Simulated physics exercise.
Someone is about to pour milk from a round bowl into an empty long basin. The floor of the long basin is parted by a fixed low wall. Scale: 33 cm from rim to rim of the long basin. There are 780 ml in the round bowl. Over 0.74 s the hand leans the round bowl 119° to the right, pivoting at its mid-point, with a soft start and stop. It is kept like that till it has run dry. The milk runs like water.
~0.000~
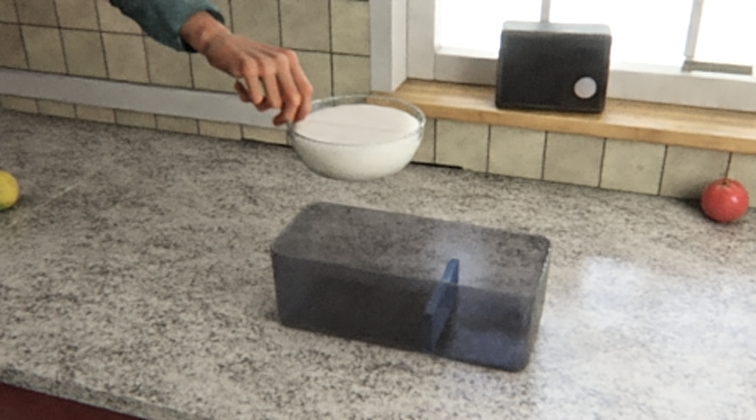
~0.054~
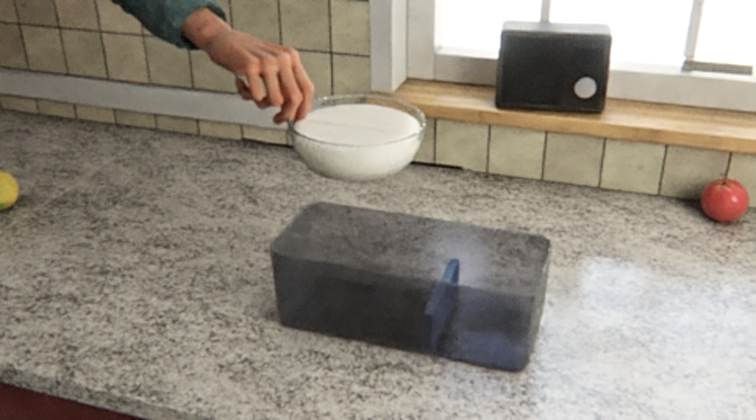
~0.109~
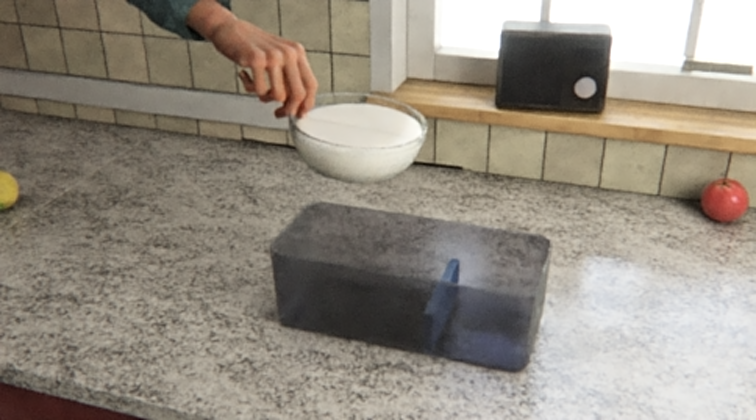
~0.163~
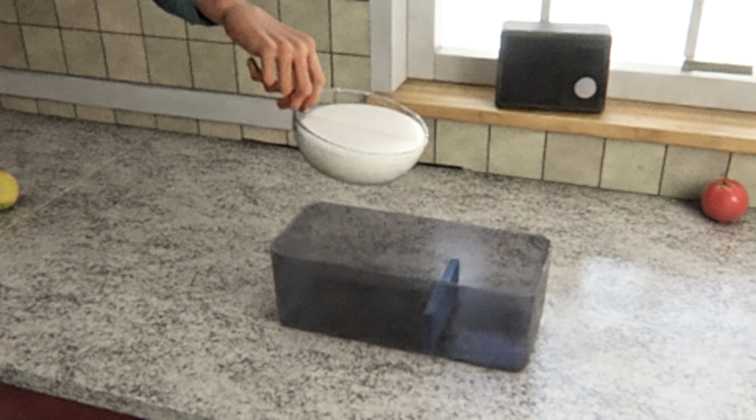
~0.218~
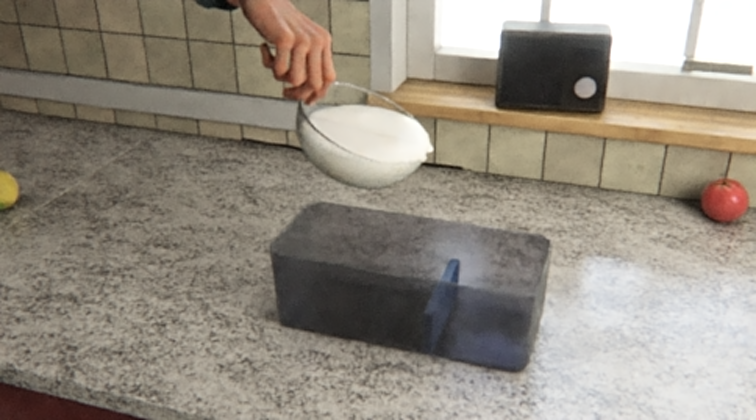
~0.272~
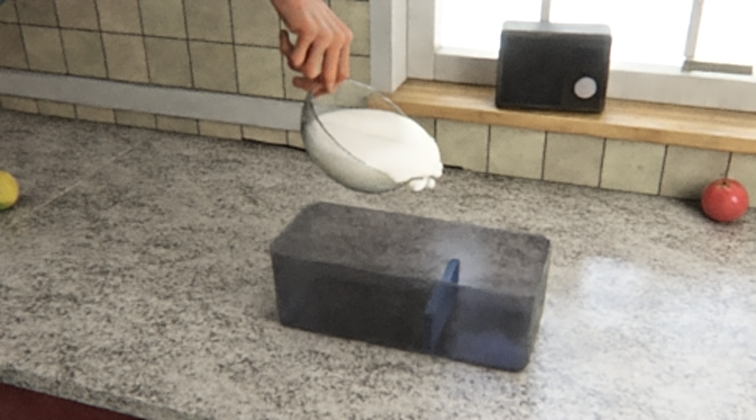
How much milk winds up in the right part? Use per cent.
The far part has some 54 per cent.
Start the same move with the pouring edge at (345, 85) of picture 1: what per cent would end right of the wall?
In that case some 5 per cent.
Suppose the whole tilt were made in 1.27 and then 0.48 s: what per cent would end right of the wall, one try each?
First 75, then 40 per cent.
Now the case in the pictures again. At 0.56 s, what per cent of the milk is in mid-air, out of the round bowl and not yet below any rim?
Some 18 per cent.
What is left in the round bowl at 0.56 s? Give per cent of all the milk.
Near 4 in a hundred.
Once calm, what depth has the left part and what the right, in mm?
Some 12 mm on the left and 28 mm on the right.
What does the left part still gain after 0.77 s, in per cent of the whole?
About 3 per cent.
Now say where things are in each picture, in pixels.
The first picture shows tilt 0°; pouring edge (421, 128); surface from (298, 118) to (420, 132); the long basin's rim runs from (290, 226) to (545, 267); the wall's top is at (442, 285).
The second picture shows tilt 2°; pouring edge (421, 130); surface from (299, 117) to (420, 134).
The third picture shows tilt 6°; pouring edge (423, 135); surface from (301, 116) to (422, 137).
The fourth picture shows tilt 14°; pouring edge (424, 144); surface from (303, 114) to (424, 139).
The fifth picture shows tilt 24°; pouring edge (424, 156); surface from (308, 115) to (426, 148); 3 per cent is over the edge.
The sixth picture shows tilt 35°; pouring edge (422, 169); surface from (312, 118) to (409, 148); 12 per cent is over the edge.
After 0.56 s the tilt is 103° and 4 per cent is still to pour, 18 is left of the wall and 59 right of it.
After 0.77 s the tilt is 119° and 0 per cent is still to pour, 38 is left of the wall and 49 right of it.
After 1.00 s the tilt is 119° and 0 per cent is still to pour, 41 is left of the wall and 55 right of it.
After 1.24 s the tilt is 119° and 0 per cent is still to pour, 41 is left of the wall and 55 right of it.
In the end 41 per cent lies left of the wall, 54 right of it and 5 outside.
